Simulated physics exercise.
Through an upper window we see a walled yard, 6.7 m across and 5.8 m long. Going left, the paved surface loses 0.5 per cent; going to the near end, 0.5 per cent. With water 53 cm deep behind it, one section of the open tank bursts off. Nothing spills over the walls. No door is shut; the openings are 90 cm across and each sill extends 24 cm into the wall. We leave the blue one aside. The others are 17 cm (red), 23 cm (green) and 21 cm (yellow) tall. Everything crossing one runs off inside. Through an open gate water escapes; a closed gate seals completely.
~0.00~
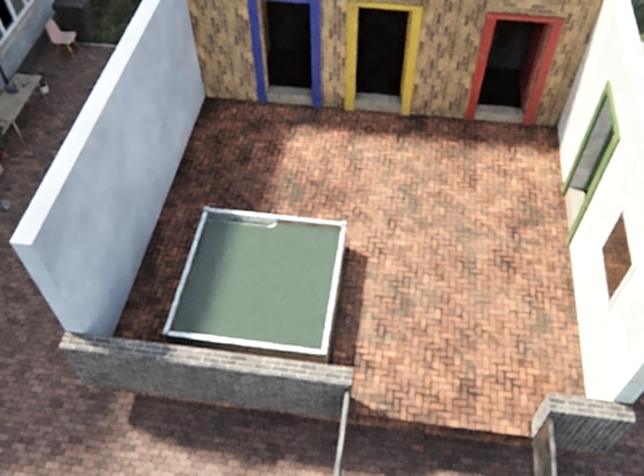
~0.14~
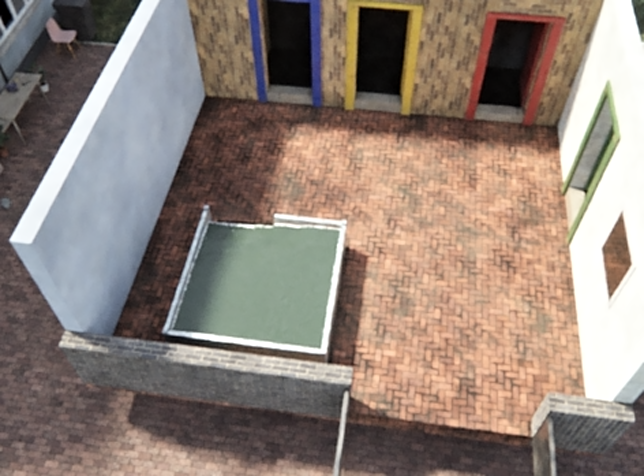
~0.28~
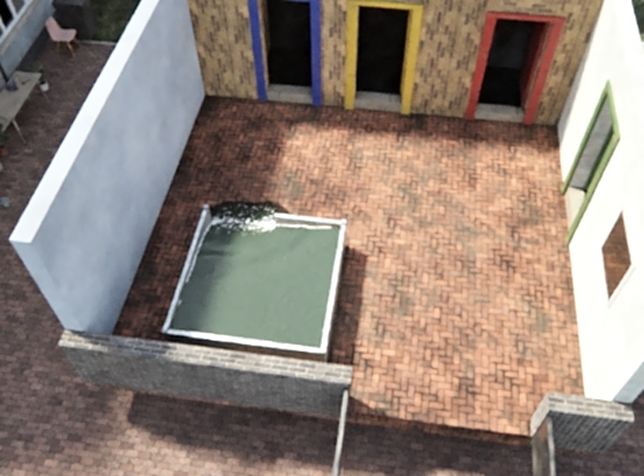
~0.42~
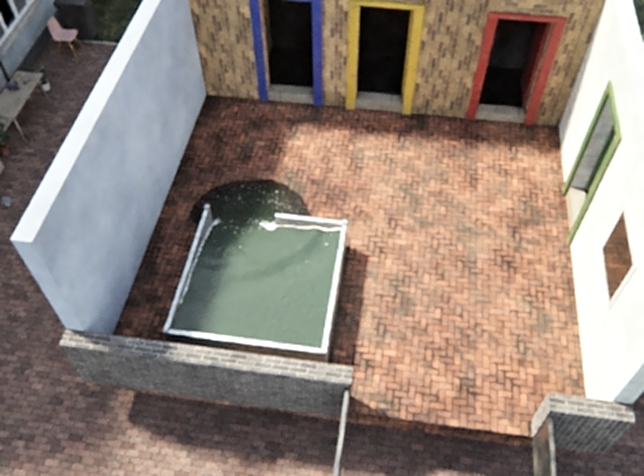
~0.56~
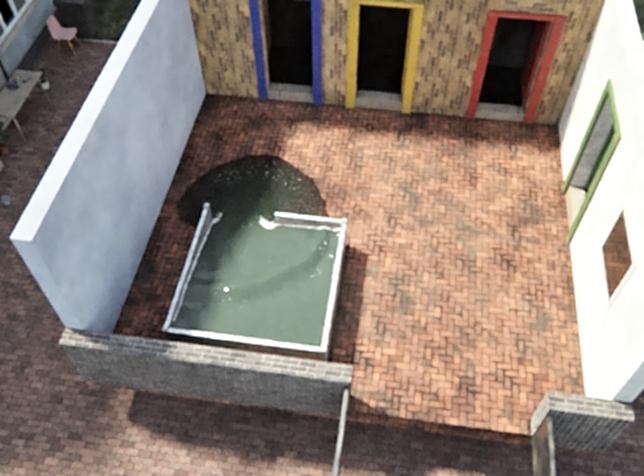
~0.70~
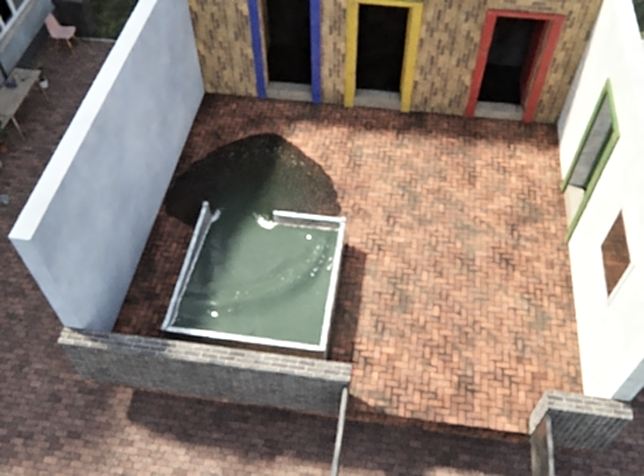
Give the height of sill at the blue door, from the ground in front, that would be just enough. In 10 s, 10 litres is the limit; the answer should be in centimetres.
Close to 19 cm.
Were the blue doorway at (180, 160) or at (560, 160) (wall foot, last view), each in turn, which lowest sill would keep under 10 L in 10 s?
Roughly 15 cm for the first and 10.0 cm for the second.
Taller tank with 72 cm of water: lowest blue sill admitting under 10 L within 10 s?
27 cm.
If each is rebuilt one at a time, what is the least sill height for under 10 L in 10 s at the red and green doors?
Roughly 6.5 cm for the red door and roughly 7.5 cm for the green door.
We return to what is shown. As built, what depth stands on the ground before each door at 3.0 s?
At the red door the depth is 1 cm, at green 0 cm, at yellow 12 cm and at blue 23 cm.
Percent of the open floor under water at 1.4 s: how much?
The wet part is about 25 per cent.
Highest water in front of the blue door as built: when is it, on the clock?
2.6 s.
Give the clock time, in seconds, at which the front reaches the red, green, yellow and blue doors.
Times: Red 3.0 s, green 5.0 s, yellow 2.0 s, blue 1.1 s.
After 1.4 s water covers 25 % of the floor, deepest (28 cm) near (232, 221); 17 cm at the blue door, 0 litres in over its 21 cm sill.
After 3.0 s water covers 35 % of the floor, deepest (32 cm) near (212, 126); 23 cm at the blue door, 1 litre in over its 21 cm sill.
After 10.0 s water covers 95 % of the floor, deepest (10 cm) near (558, 420); 7 cm at the blue door, 4 litres in over its 21 cm sill.
At the blue door as built, the water arrived by 1.1 s and peaked near 24 cm at 2.6 s.
With a sill of 17.5 cm, 18 litres would have come in within the 10 s; with 20.5 cm, 5 litres. So under 10 litres takes about 19 cm.
